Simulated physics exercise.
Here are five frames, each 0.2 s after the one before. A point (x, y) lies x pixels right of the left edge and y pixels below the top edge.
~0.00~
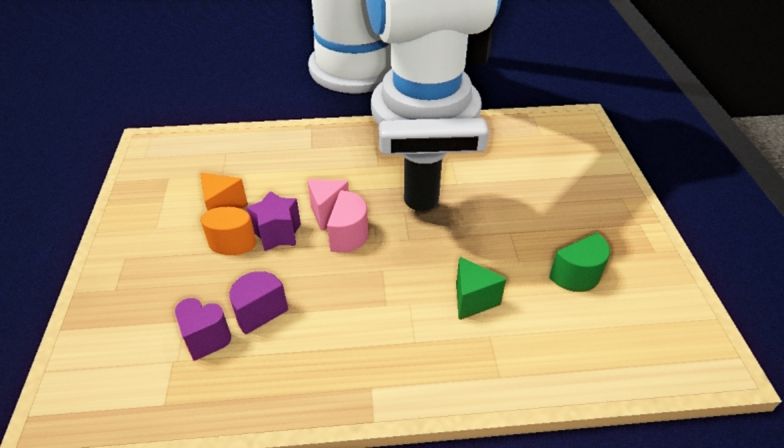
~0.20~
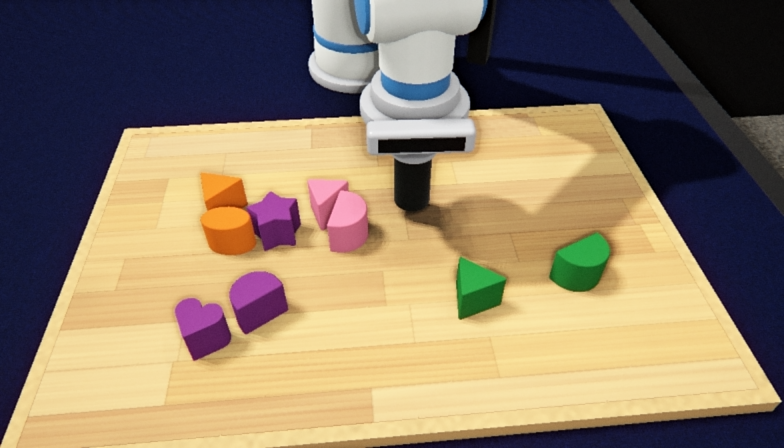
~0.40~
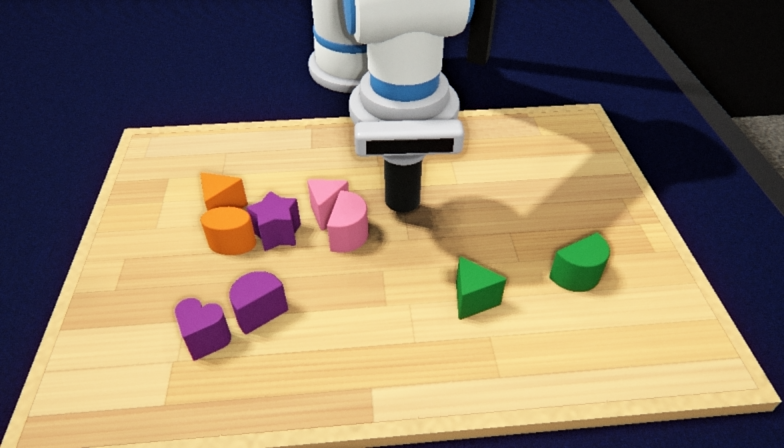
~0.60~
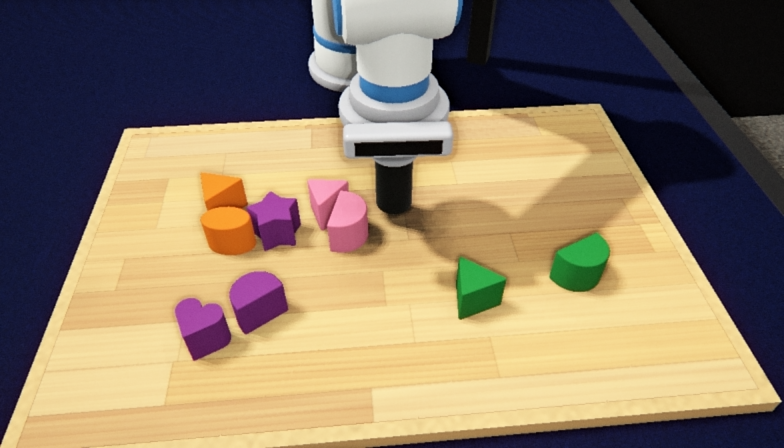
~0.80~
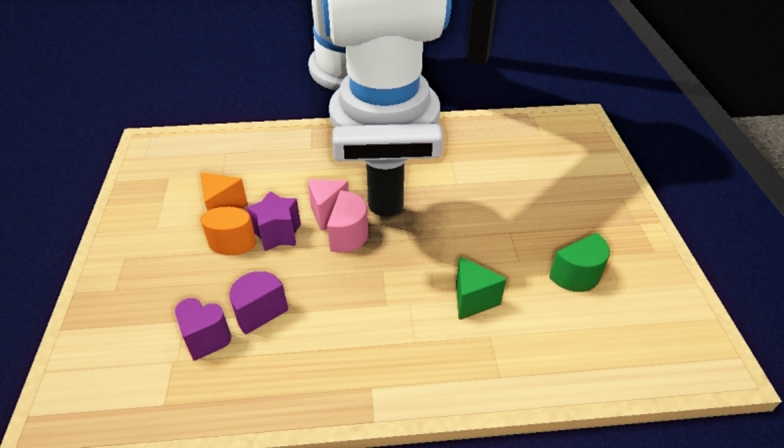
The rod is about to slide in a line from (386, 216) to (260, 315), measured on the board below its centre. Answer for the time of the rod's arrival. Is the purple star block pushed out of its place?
No.
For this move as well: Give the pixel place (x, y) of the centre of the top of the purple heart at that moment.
If I read the scene right, the answer is (170, 329).
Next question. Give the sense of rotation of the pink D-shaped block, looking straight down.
Top view: Clockwise.
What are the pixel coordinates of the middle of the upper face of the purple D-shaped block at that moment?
My prediction: (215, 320).
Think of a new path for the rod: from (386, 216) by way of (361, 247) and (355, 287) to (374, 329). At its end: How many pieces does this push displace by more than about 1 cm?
I reckon the push displaces only one of the blocks by more than 1 cm.
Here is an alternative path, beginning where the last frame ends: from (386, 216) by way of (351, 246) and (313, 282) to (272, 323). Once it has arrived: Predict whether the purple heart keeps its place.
When the path is over, the purple heart has left its spot.
The first path, step by step. One third of the way, rod (347, 235); pink D-shaped block (305, 231), turned 25° clockwise.
Two thirds of the way, rod (304, 268); pink D-shaped block (256, 252), turned 65° clockwise.
At the end, rod (257, 305); purple heart (170, 329), turned 55° clockwise; purple D-shaped block (215, 320); purple star block unmoved; pink D-shaped block (223, 262), turned 120° clockwise.
